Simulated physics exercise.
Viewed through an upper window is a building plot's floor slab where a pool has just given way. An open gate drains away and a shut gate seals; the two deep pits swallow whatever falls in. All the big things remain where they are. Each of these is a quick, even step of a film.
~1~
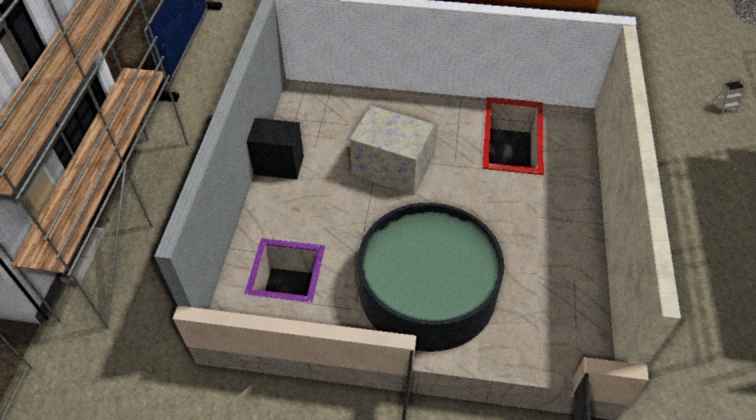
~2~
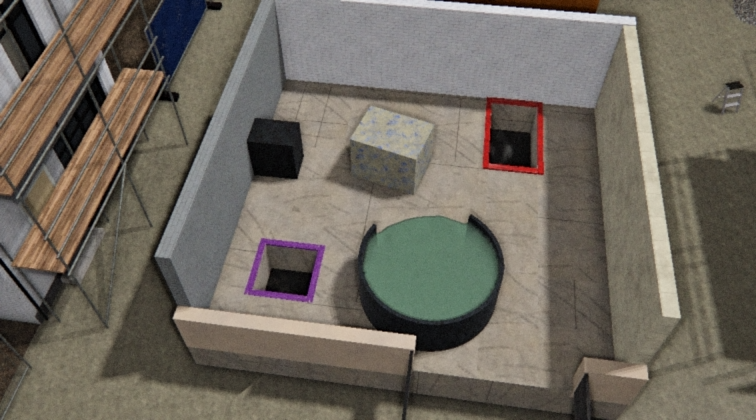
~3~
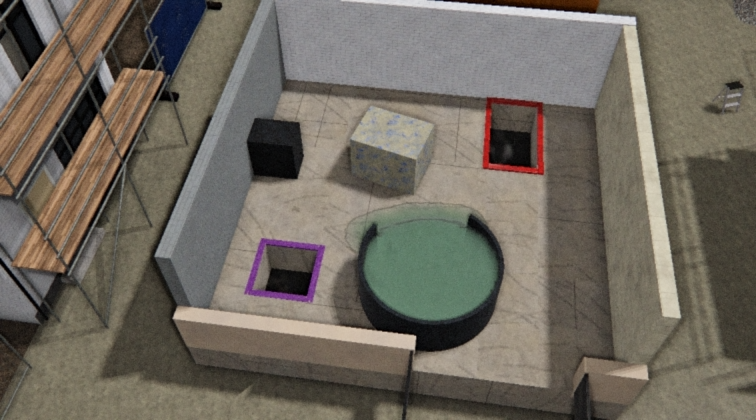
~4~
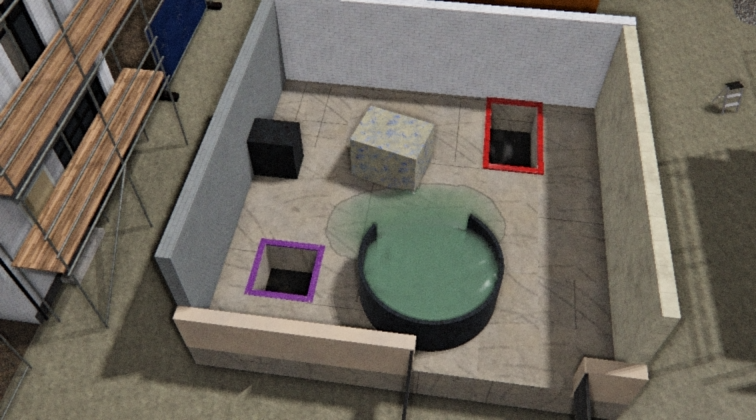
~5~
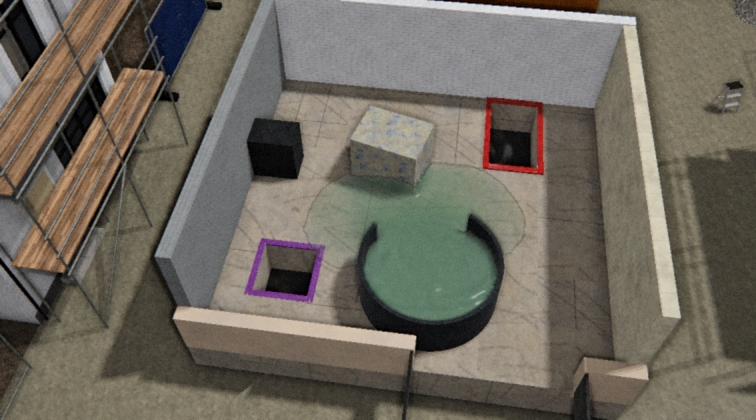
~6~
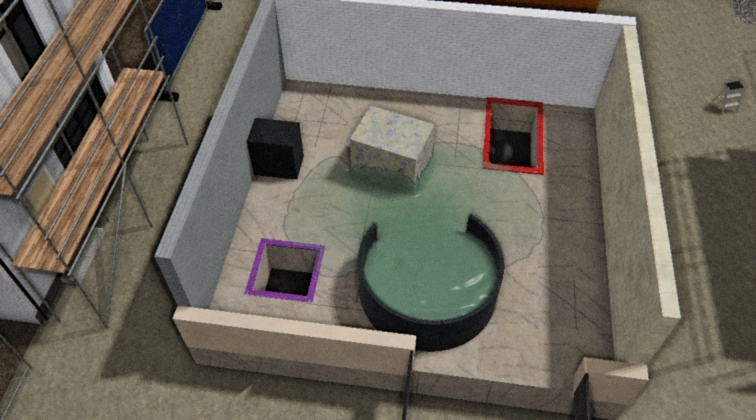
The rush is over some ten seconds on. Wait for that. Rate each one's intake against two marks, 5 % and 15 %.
Ratings: Gate - below the 5 % mark; red pit - above the 15 % mark; purple pit - above the 15 % mark.
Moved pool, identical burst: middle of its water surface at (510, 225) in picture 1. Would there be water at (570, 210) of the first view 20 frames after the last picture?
The answer is spared.
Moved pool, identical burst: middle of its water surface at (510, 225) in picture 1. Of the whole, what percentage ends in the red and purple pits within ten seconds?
Approximate tally in per cent: Red pit 45, purple pit 4.
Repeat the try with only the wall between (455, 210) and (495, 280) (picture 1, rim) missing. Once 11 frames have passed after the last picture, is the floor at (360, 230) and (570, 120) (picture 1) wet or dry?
The first ends up unsoaked, the second ends up soaked.
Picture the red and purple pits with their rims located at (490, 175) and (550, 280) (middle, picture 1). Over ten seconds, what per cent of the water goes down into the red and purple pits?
Red 25%, purple 4%.
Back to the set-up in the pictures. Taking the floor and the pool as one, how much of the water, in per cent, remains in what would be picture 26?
80 % or so.
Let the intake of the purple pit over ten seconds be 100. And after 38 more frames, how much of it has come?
Near 55 in a hundred.
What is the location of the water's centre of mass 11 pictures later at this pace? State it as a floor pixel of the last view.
Close to (397, 217).
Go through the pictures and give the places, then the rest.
The first frame shows still water in the round tank at (431, 262).
In the second frame, water pours out on the round tank's far side and has run to a hidden place.
In the third frame, water pours out on the round tank's far side and has run to (482, 223).
In the fourth frame, water pours out on the round tank's far side and has run to (335, 216).
In the fifth frame, the front is at (325, 191), out from the gap on the round tank's far side.
In the sixth frame, the front is at (483, 152), out from the gap on the round tank's far side.
A moment on, water covers 40 % of the floor; the gate 0 %, the red pit 2 %, the purple pit 0 %.
Next, water covers 50 % of the floor; the gate 0 %, the red pit 8 %, the purple pit 0 %.
Then, water covers 65 % of the floor; the gate 0 %, the red pit 16 %, the purple pit 3 %.
Later, water covers 80 % of the floor; the gate 0 %, the red pit 22 %, the purple pit 9 %.
In the end, water covers 95 % of the floor; the gate 1 %, the red pit 24 %, the purple pit 17 %.
